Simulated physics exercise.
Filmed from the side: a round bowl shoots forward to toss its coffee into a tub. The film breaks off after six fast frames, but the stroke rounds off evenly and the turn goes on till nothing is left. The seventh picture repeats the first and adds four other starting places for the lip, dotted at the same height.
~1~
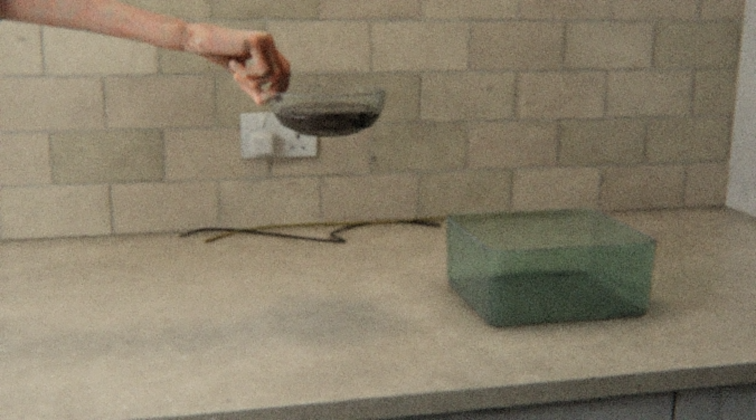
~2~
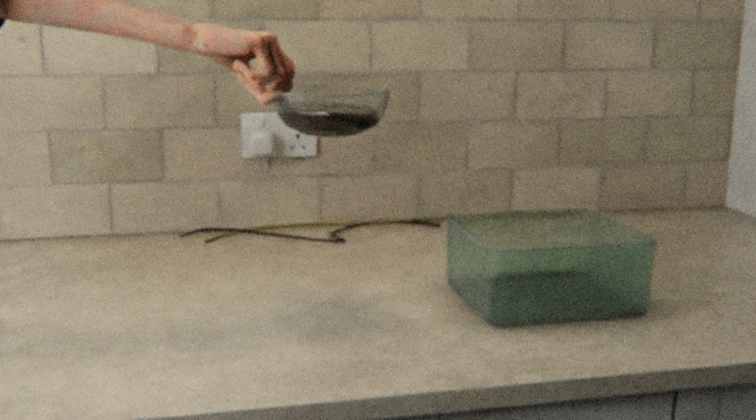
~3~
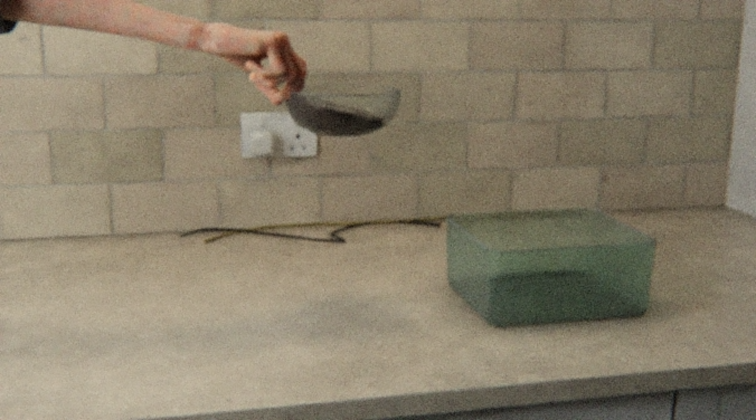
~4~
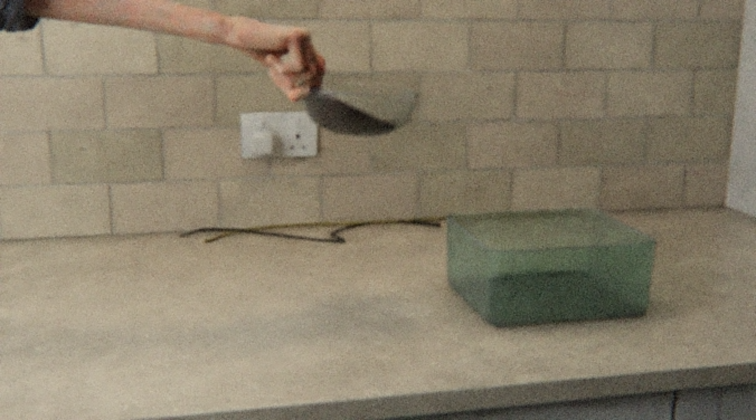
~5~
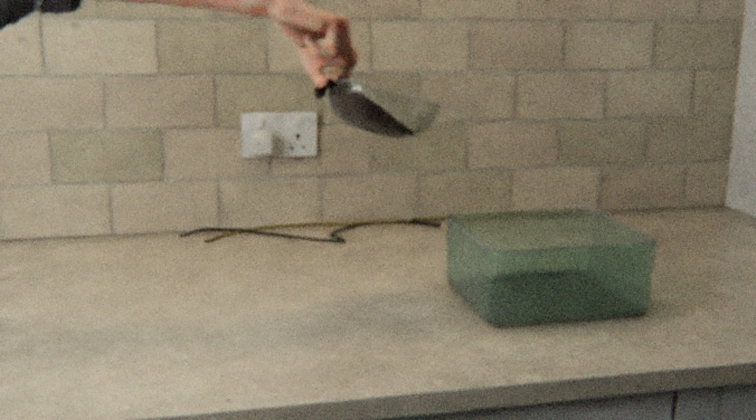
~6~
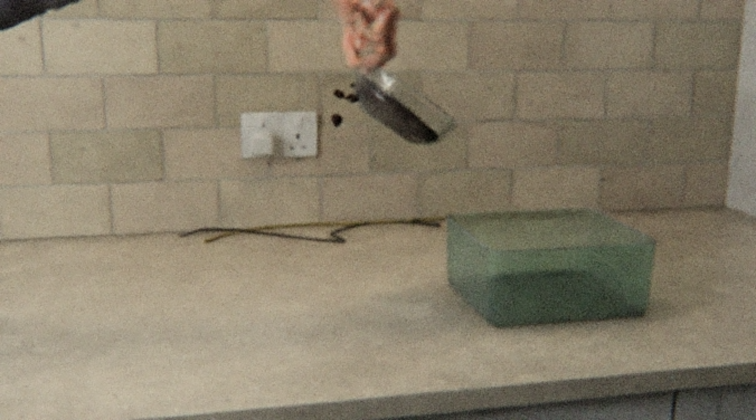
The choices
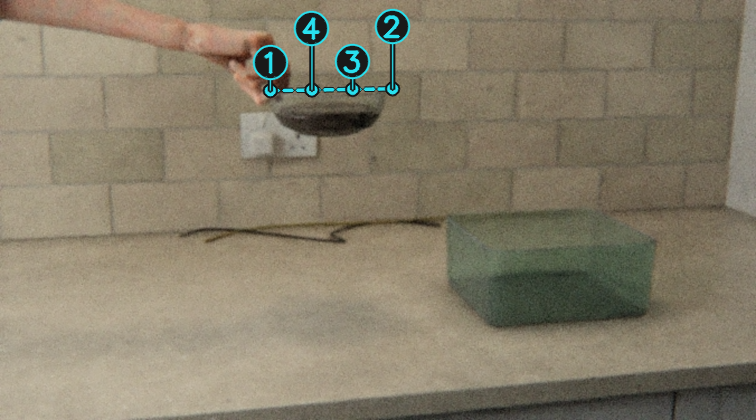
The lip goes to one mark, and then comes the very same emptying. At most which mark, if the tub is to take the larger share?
Use place 4.
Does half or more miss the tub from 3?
No.
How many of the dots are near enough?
Three of the four.
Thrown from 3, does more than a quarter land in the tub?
Yes, it does.
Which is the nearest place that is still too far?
That is place 1.
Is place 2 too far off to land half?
No.
In cyan, 1 at (270, 90); 2 at (392, 88); 3 at (352, 89); 4 at (311, 90).
With 1, about 28 % lands in the tub, 66 % falls short and 6 % goes beside or beyond.
With 2, about 85 % lands in the tub, 12 % falls short and 3 % goes beside or beyond.
With 3, about 75 % lands in the tub, 16 % falls short and 8 % goes beside or beyond.
With 4, about 64 % lands in the tub, 24 % falls short and 12 % goes beside or beyond.
